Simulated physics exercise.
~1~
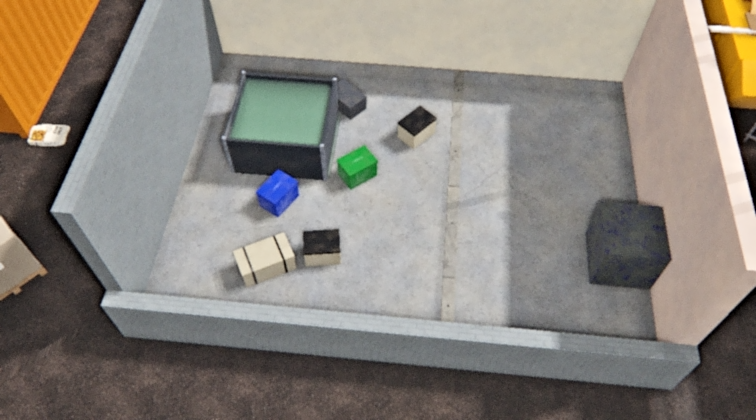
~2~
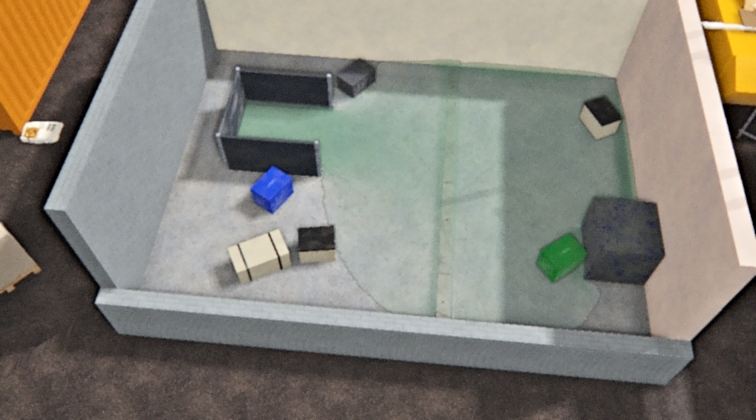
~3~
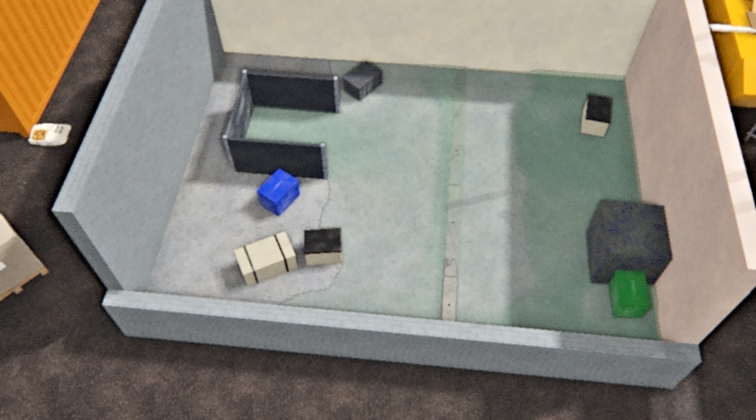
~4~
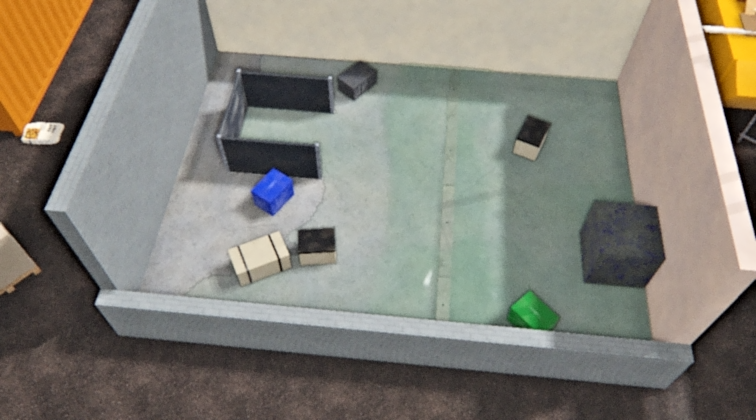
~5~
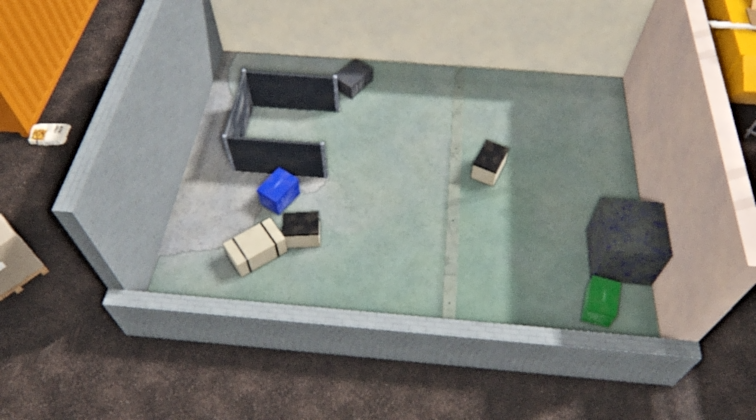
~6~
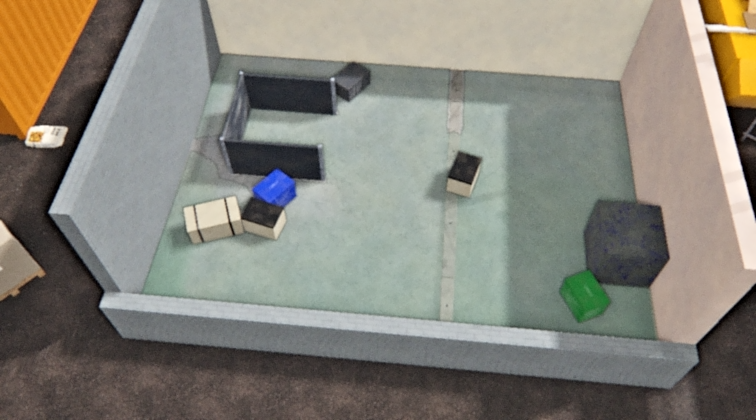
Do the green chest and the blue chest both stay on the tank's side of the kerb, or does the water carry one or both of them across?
The water carries only the green chest across the kerb, and it ends up near the dark block on the right. The blue chest falls short and stays close to the tank.
